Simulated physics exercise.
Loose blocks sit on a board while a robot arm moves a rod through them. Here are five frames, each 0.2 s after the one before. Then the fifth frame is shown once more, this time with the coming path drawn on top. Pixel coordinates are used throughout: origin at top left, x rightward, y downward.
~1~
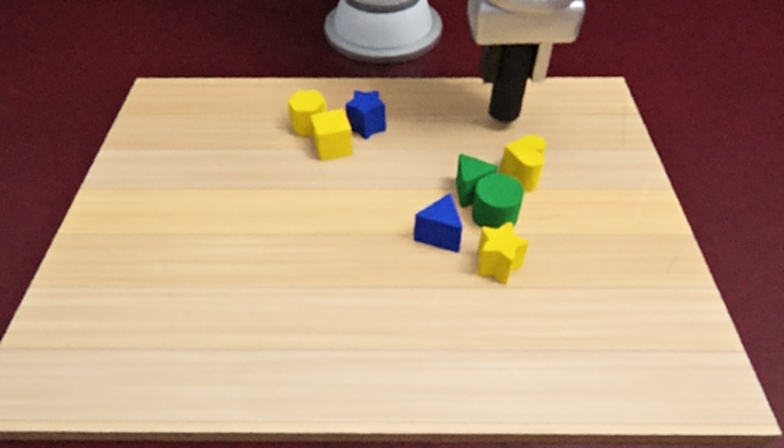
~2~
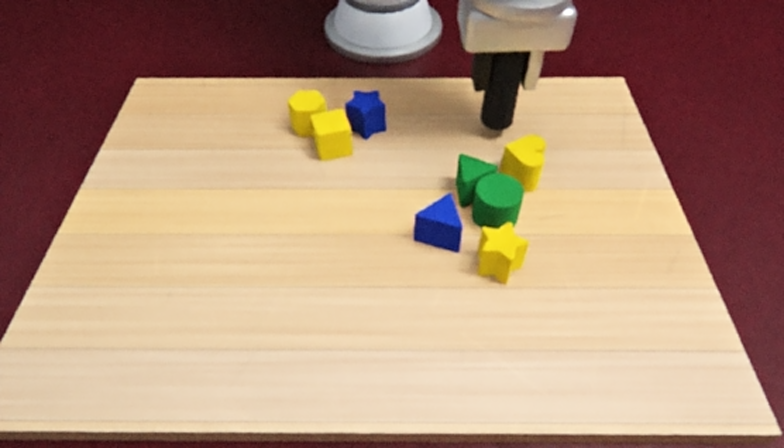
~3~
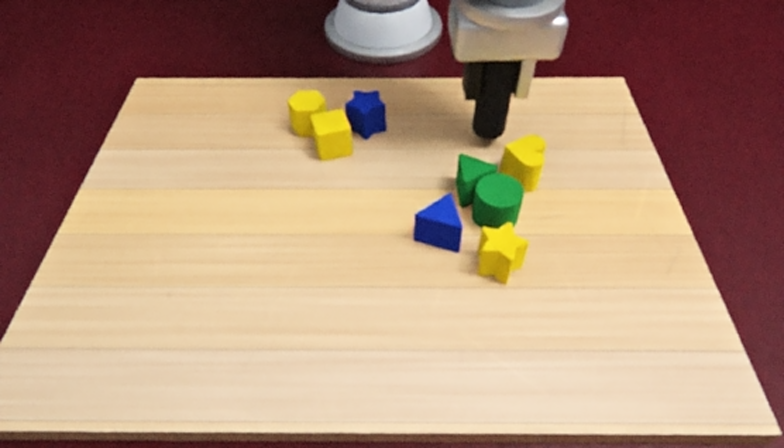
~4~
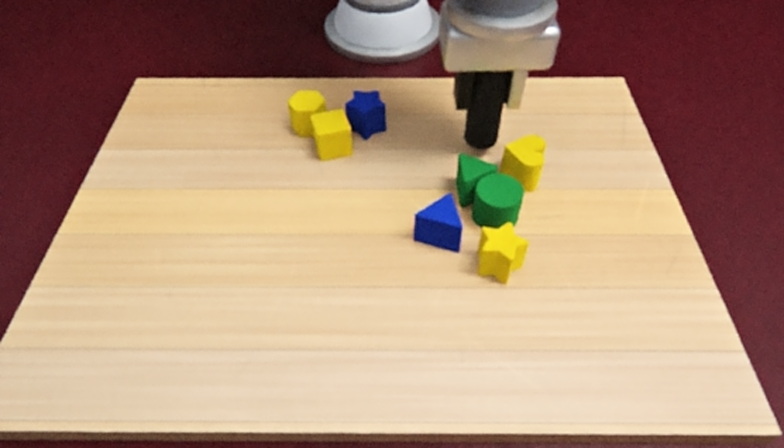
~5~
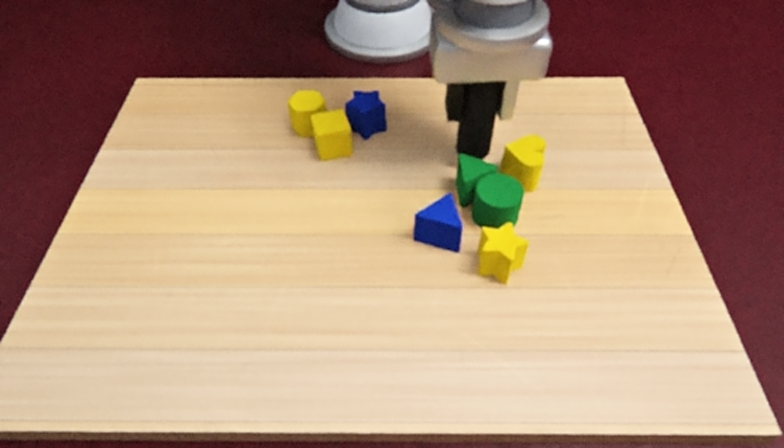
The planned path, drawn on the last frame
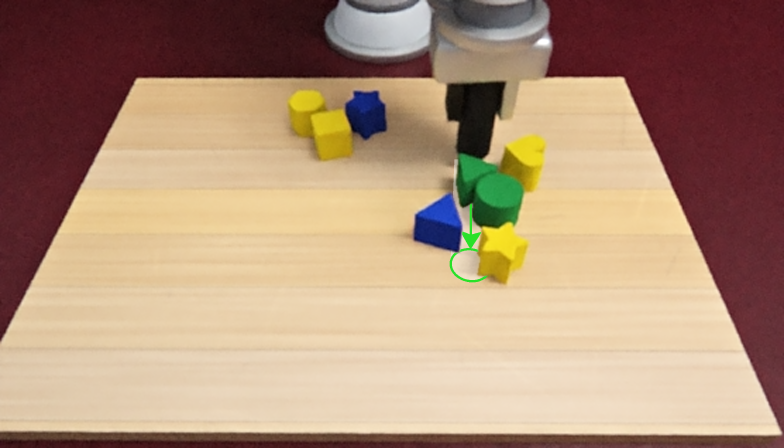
The robot arm's black rod moved slowly down and slightly left across the wooden board, drawing close to the green triangular block, while the scattered yellow, blue and green blocks all stayed still.
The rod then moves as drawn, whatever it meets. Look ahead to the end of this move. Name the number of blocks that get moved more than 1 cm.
It should be three or more.
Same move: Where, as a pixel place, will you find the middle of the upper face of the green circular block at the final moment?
Top centre: (521, 216).
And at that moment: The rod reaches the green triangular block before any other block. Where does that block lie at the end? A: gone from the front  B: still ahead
Letter B.
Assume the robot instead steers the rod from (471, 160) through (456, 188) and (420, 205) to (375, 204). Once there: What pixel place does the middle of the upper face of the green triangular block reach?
It should be at (465, 194) by then.
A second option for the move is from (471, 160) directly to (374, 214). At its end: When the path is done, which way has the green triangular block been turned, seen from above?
Looking down on the board, it turns counter-clockwise.
Path on the board, from (471, 160) to (470, 265).
On the path given first. One third of the way, rod at (473, 182); green triangular block at (468, 188), turned 15° anticlockwise; green circular block at (507, 200).
Two thirds of the way, rod at (472, 216); blue triangular block at (431, 219); green triangular block at (462, 223); green circular block at (518, 214); yellow star block at (508, 245), turned 35° clockwise.
At the end, rod at (472, 255); blue triangular block at (429, 220), turned 20° clockwise; green triangular block at (454, 262), turned 20° clockwise; green circular block at (521, 216); yellow star block at (512, 252), turned 20° clockwise; yellow heart in place.
